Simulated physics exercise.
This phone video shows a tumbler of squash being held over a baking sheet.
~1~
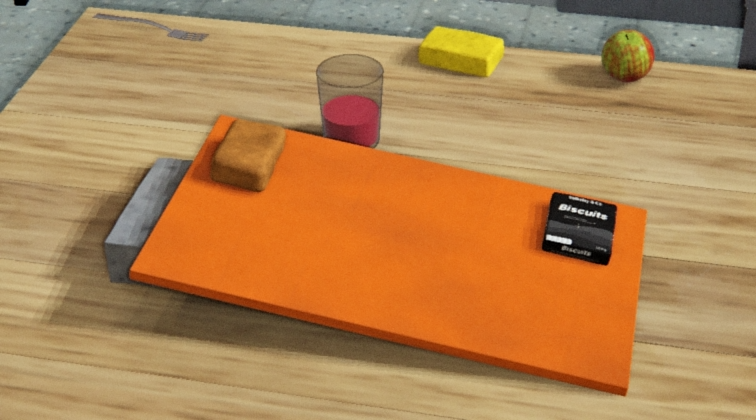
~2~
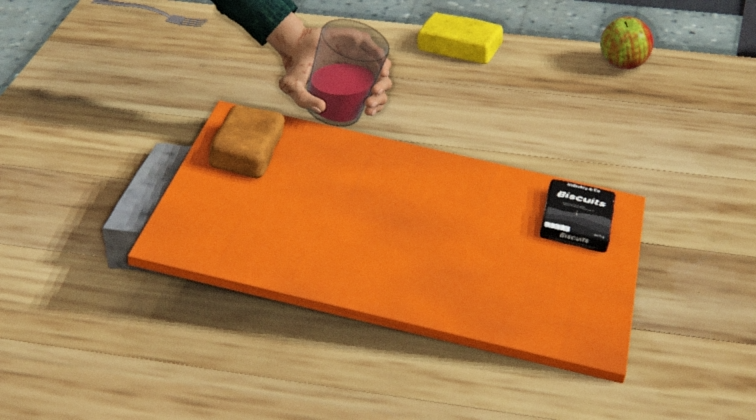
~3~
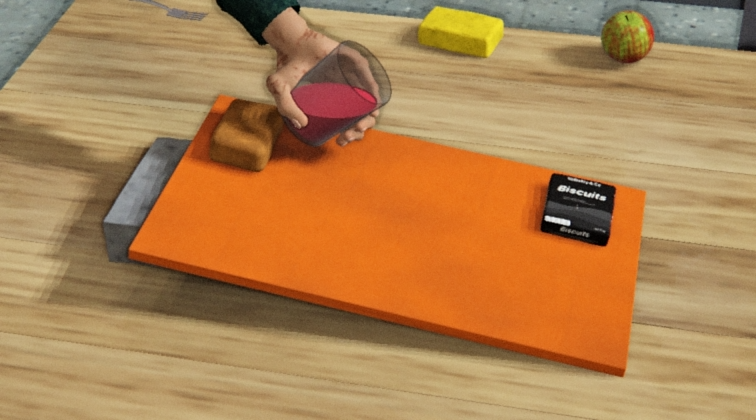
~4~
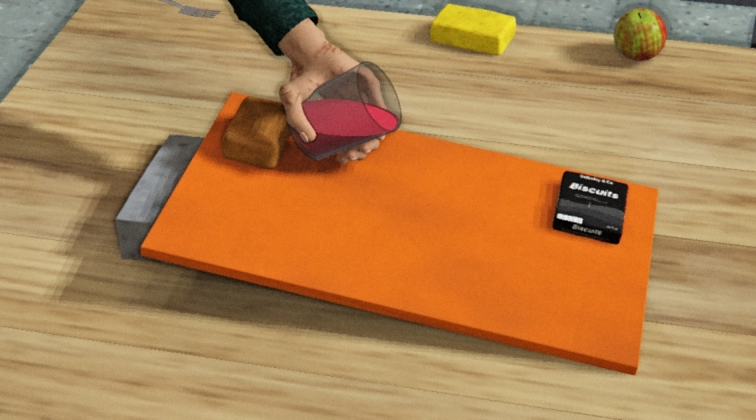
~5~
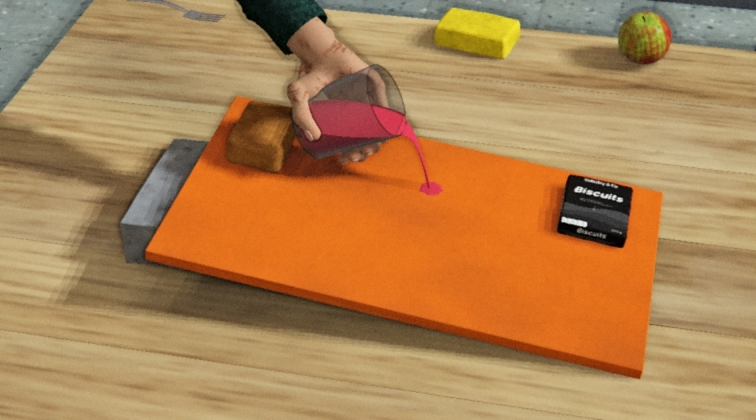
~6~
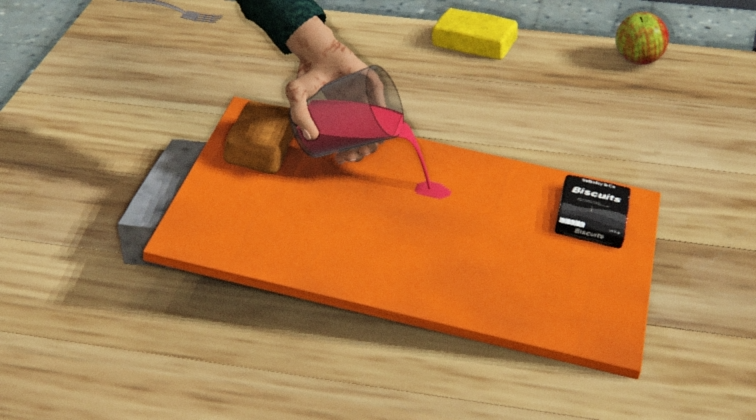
Hand lifting a tumbler of pink squash, tilting it and pouring a thin stream onto a sloping orange board between bread and biscuits.
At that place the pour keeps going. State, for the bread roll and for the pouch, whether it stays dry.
Bread roll: Yes, it stays dry. Pouch: No, it gets wet.
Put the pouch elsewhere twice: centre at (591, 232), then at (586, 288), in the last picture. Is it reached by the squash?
Try one: It gets hit. Try two: It stays clear.
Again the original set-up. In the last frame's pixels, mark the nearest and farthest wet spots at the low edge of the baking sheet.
Wet span: (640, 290) to (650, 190).
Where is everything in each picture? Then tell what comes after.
The baking sheet slopes down to the right; tumbler (351, 103) about a third full; bread roll (248, 154); pouch (580, 228), in the first frame.
Tumbler about a third full, surface at (342, 80); bread roll (247, 140), in the second frame.
Tumbler (335, 95) tipped 45° with all of its load; pouch (579, 209), in the third frame.
The baking sheet slopes down to the right; tumbler (345, 113) tipped 55° with all of its load; bread roll (259, 131), in the fourth frame.
The first of it lands; tumbler (350, 114) tipped 60° with all of its load; pouch (596, 210), in the fifth frame.
The first of it lands; tumbler (348, 114) tipped 65° with nearly all of its load; bread roll (261, 136); pouch (594, 210), in the sixth frame.
A moment on, it runs down to the right; the bread roll is untouched; the pouch is reached.
Further on, it runs down to the right and off the end; the bread roll is untouched; the pouch is reached.
When it is over, it runs down to the right and off the end; the bread roll is untouched; the pouch is reached.
